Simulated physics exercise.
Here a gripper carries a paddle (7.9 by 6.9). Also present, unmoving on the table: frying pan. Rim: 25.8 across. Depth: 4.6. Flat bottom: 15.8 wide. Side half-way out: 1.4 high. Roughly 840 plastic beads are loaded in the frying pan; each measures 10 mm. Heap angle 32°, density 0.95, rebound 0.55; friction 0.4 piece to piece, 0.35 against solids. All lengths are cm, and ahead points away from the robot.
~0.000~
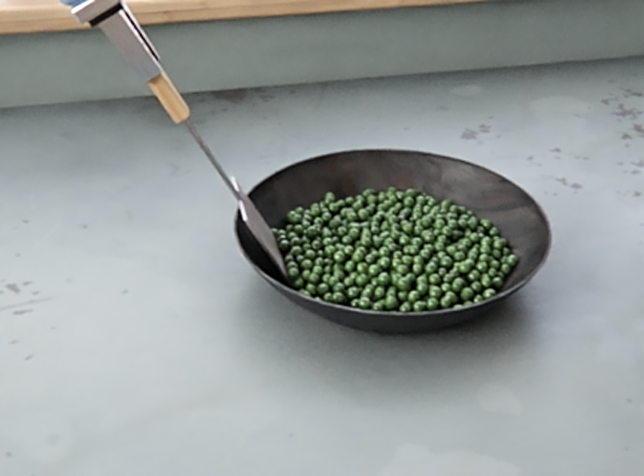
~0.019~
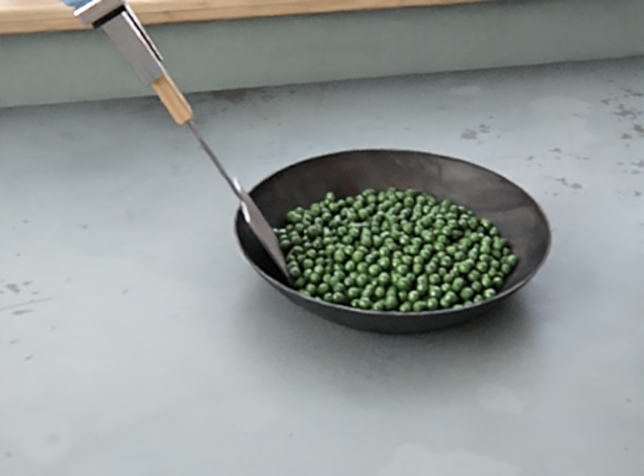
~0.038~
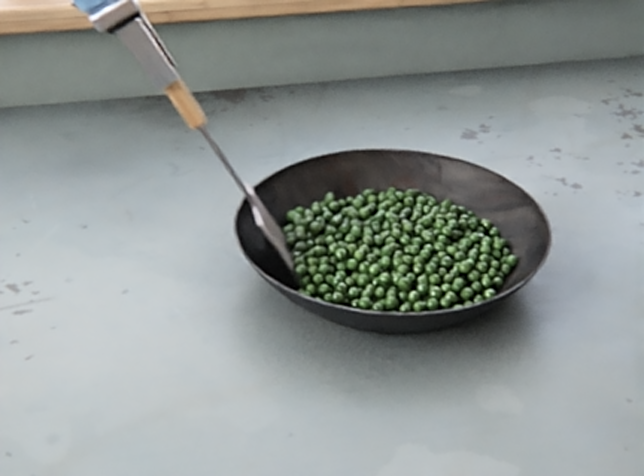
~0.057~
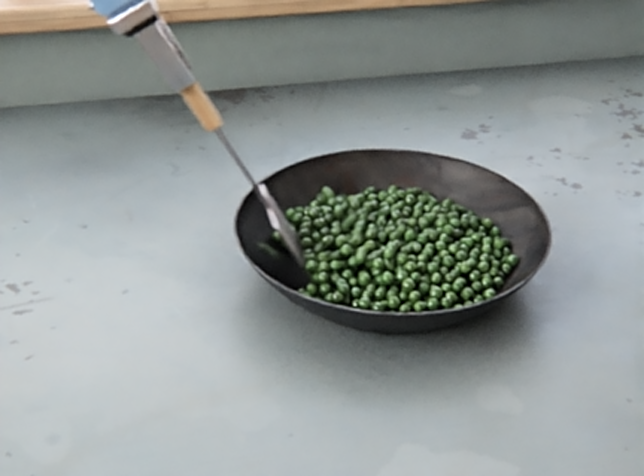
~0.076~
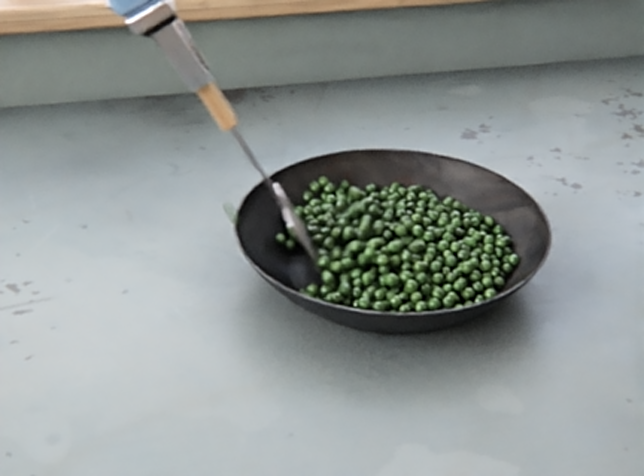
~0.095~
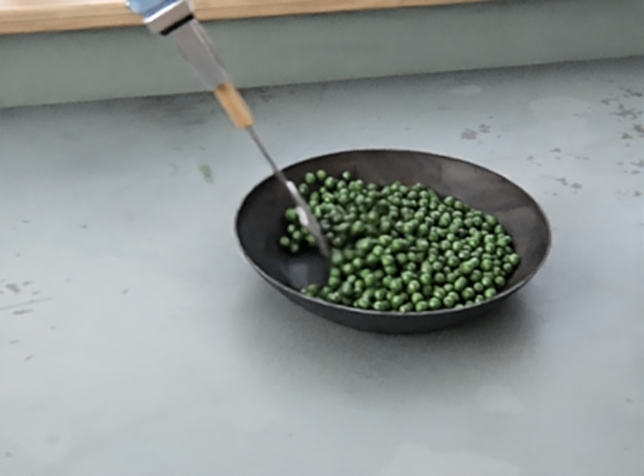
On a grey tabletop, a dark frying pan holds a heap of small green beads, with a gripper's wooden-handled paddle resting inside its left edge. After a brief stillness, the paddle moves right through the beads, pushing them together and leaving some behind it along with a bare patch of pan.
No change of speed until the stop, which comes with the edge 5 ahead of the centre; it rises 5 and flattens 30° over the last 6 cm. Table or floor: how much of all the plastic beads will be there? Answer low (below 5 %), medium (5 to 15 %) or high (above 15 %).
Low.
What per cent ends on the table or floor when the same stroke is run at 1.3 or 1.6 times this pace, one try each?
About 5 and 10 per cent.
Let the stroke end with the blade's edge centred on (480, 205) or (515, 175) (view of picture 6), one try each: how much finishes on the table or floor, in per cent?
About 5 and 20 per cent.
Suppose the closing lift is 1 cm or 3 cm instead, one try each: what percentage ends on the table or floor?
First try about 0 %, second try about 0 %.
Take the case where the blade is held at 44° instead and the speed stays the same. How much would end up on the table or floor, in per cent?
That would leave close to 0 per cent on the table or floor.
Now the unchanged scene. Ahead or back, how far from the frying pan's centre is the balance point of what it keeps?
Ahead, by around 3.5 cm.
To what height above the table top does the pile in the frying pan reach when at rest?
Top of the heap: Roughly 5.5 cm above the table top.
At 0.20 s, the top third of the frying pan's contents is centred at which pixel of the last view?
Roughly pixel (431, 223).
After 0.15 s, sloping 61°, highest piece 20 above the table; 843 in the frying pan, 1 on the blade or in flight.
After 0.20 s, sloping 46°, highest piece 27 above the table; 843 in the frying pan, 1 on the blade or in flight.
After 0.42 s, sloping 32°, highest piece 25 above the table; 828 in the frying pan, 11 on the table or floor, 5 on the blade or in flight.
After 1.47 s, sloping 32°, highest piece 6 above the table; 828 in the frying pan, 16 on the table or floor.
In the end, 828 in the frying pan, 16 on the table or floor. That is 2 % on the table or floor.
